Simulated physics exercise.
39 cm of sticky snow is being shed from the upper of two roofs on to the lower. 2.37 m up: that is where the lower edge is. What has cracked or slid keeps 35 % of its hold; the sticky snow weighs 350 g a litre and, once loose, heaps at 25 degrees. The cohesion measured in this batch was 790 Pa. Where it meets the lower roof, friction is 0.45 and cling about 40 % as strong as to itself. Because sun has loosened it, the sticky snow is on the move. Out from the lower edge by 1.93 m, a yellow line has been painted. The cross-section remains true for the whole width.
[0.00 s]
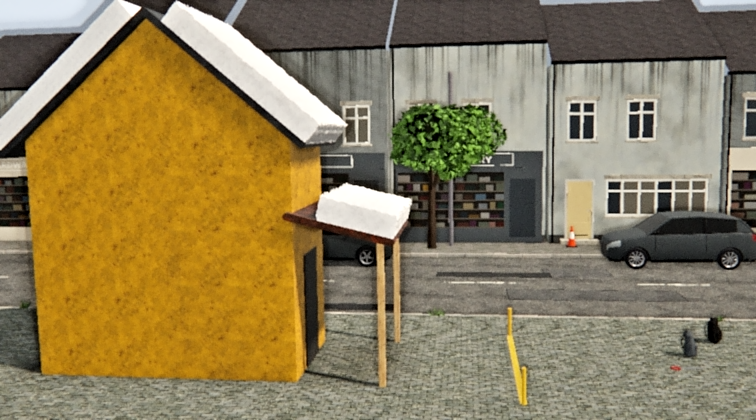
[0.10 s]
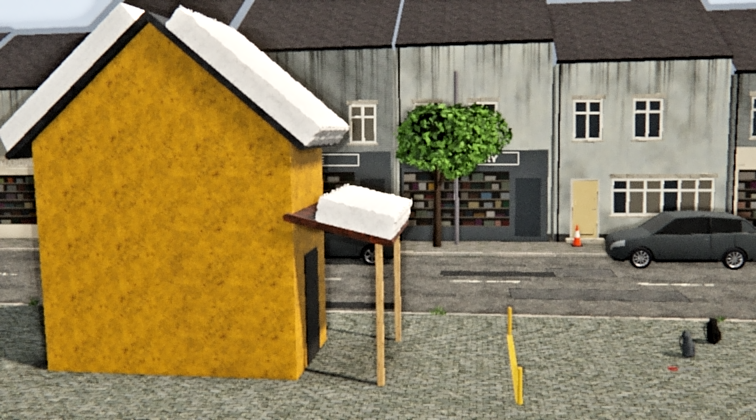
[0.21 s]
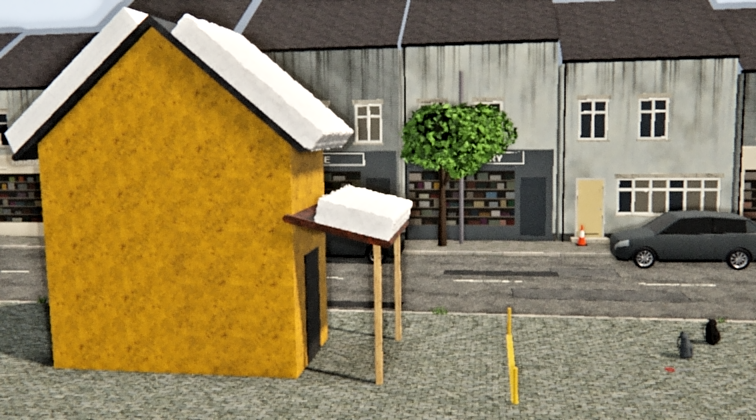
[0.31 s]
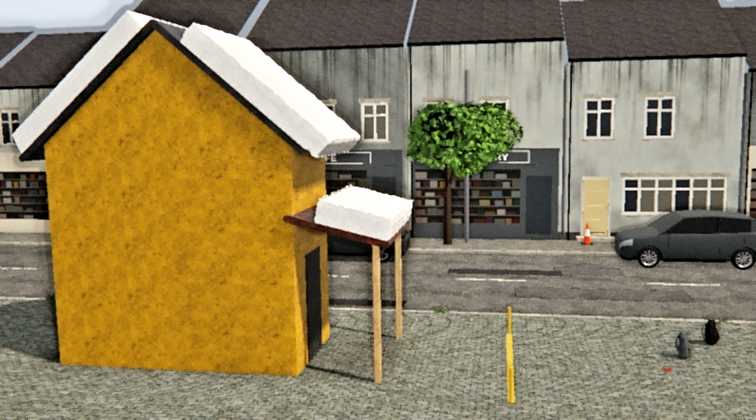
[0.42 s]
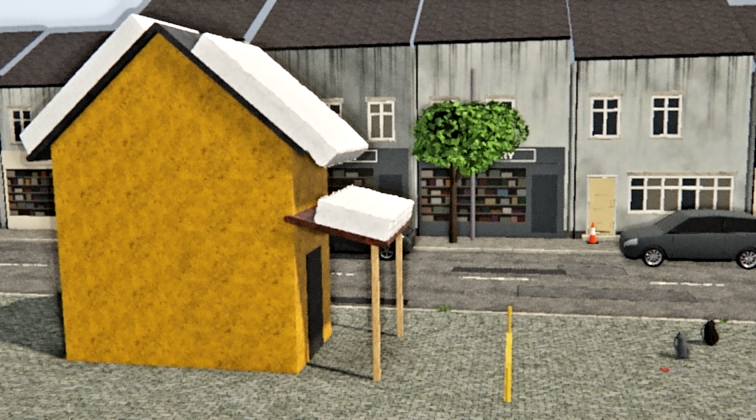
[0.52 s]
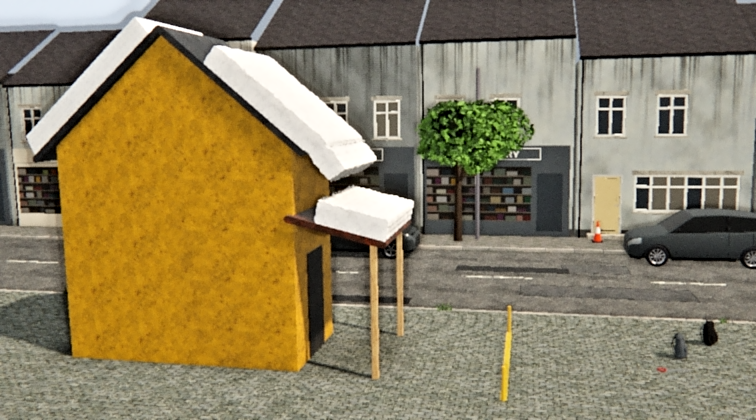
On a street, white snow slides down the right side of a yellow house's roof.
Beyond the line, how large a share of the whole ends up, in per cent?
Roughly 45 per cent.
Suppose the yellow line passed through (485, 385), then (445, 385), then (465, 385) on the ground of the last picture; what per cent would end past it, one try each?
The three tries give 55 %, 70 % and 60 % in turn.
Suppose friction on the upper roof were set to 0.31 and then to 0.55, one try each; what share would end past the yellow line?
Roughly 40 per cent first, roughly 25 per cent second.
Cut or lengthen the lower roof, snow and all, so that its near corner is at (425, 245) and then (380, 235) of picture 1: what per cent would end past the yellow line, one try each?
Try 1: 40 %; try 2: 45 %.
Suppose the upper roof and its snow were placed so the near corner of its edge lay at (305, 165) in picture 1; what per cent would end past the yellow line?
I'd put it at close to 35 percent.
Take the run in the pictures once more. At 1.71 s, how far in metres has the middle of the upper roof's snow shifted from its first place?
Straight-line shift: Roughly 5.4 m.
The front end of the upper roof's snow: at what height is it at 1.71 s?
About 0.0 m.
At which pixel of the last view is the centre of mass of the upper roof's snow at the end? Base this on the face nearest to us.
Centre: Approx. (536, 371) px, near face.
After 1.07 s, none is below the lower edge and 0 % is past the line.
After 1.71 s, 68 % is below the lower edge and 17 % is past the line.
After 2.36 s, 79 % is below the lower edge and 45 % is past the line.
After 3.00 s, 79 % is below the lower edge and 45 % is past the line.
After 3.30 s, 79 % is below the lower edge and 45 % is past the line.
